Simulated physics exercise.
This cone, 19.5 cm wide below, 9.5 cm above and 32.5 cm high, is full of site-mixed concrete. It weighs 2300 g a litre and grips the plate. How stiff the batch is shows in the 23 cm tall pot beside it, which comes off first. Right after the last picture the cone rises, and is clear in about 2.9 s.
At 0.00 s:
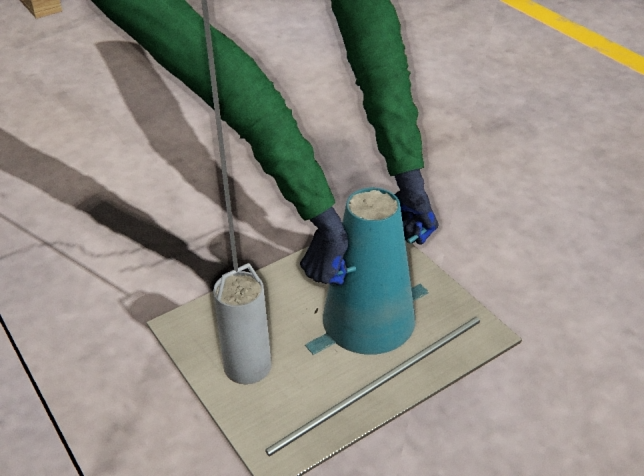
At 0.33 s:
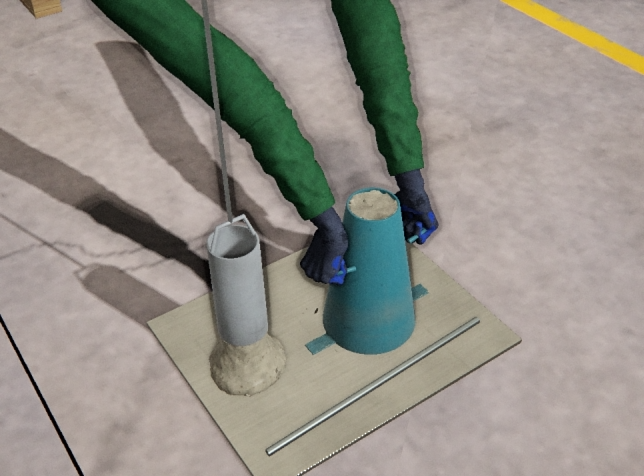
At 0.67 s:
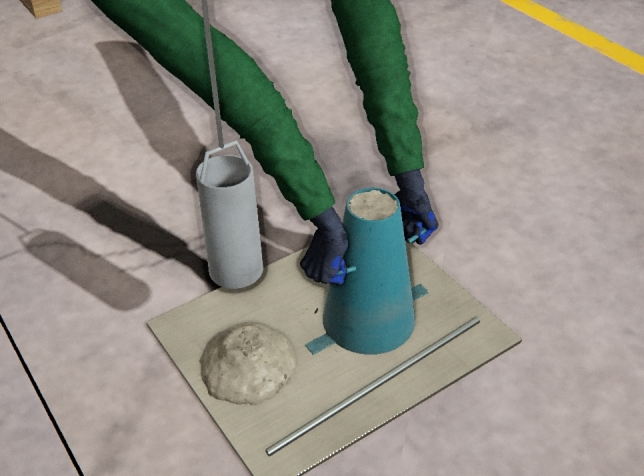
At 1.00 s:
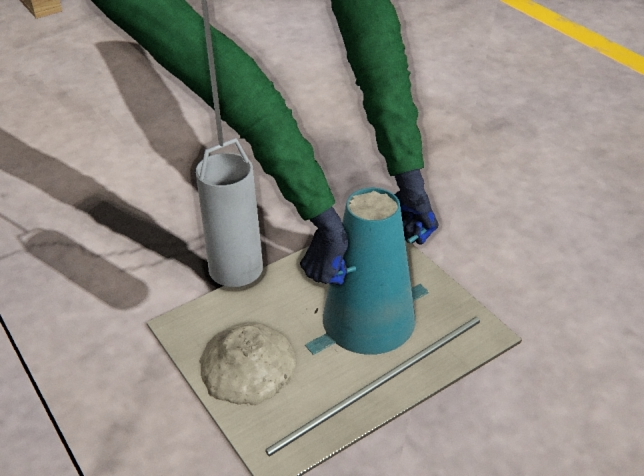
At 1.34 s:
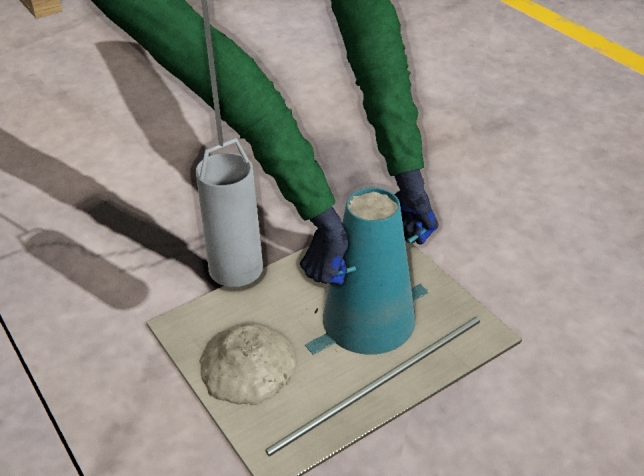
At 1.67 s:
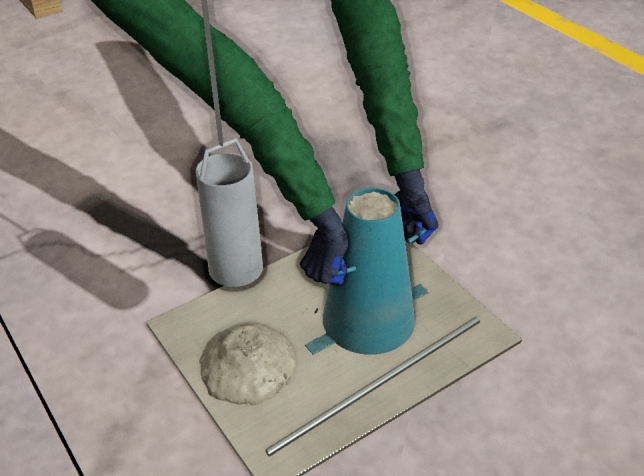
The clip opens on a board holding a filled grey cylinder, a metal rod and a teal cone full of concrete, gripped by two gloved hands. The cylinder lifts, leaving a rounded mound of grey mix, and shifts slightly back. It then hangs still, while the hands and cone stay unmoved throughout.
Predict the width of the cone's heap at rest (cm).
Close to 36 centimetres.
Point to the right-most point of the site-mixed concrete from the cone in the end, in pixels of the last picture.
Around (451, 323).
After 2.4 s, the cone is up 7.7 cm; the site-mixed concrete has come down 17 cm to 16 cm and is 33 cm wide.
After 3.1 s, the cone is up 20 cm; the site-mixed concrete has come down 22 cm to 11 cm and is 36 cm wide.
After 3.8 s, the cone is up 32 cm; the site-mixed concrete has come down 22 cm to 11 cm and is 36 cm wide.
After 4.7 s, the cone is clear; the site-mixed concrete has come down 22 cm to 11 cm and is 36 cm wide.
After 5.3 s, at rest, the cone is clear; the site-mixed concrete has come down 22 cm to 11 cm and is 36 cm wide.
